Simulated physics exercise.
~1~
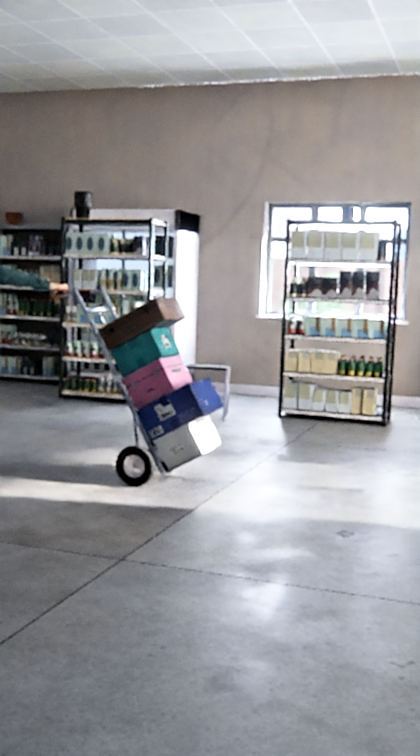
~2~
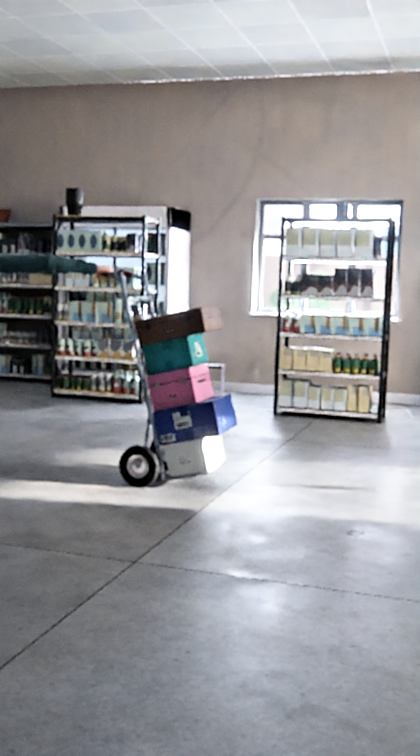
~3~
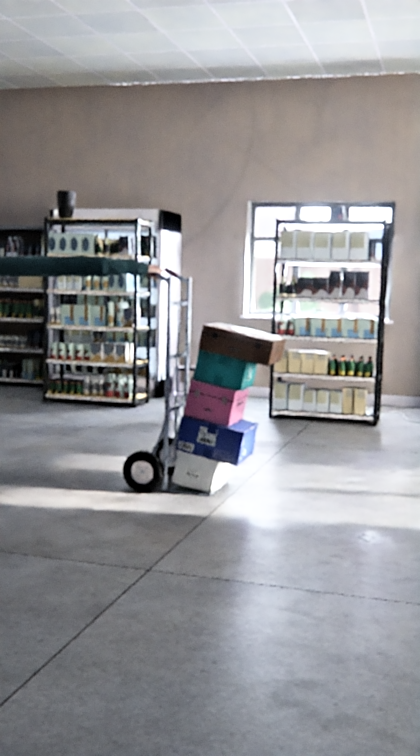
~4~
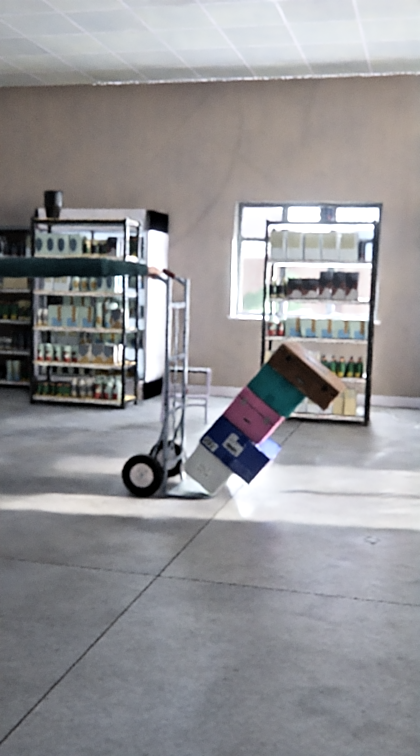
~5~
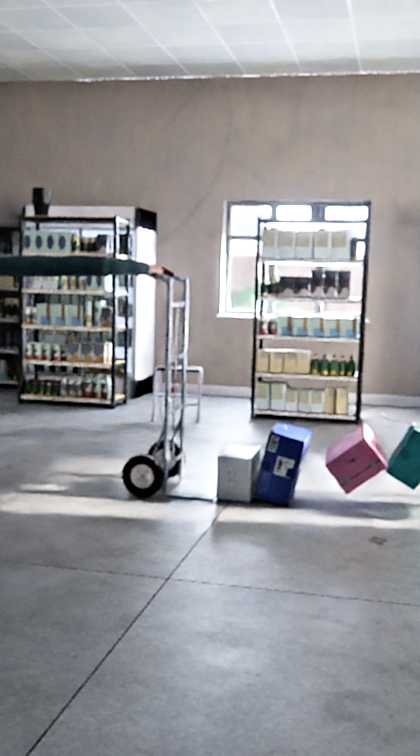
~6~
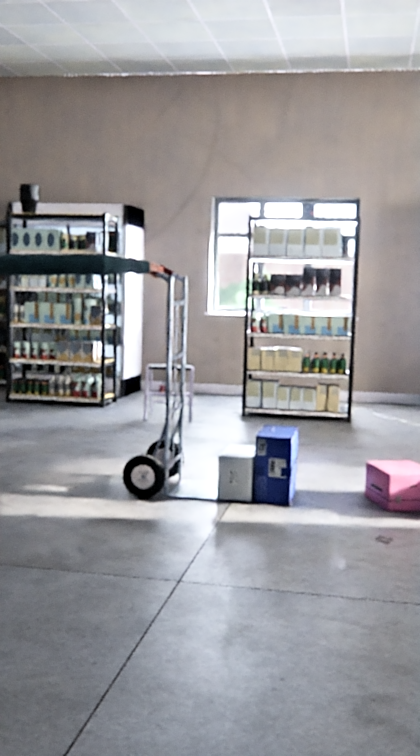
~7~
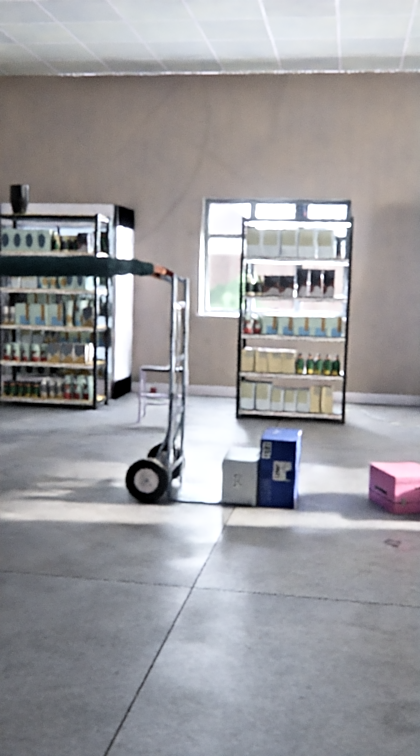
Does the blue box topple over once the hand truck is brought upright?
Yes, the blue box topples forward with the stack and ends up tipped over beside the white one.
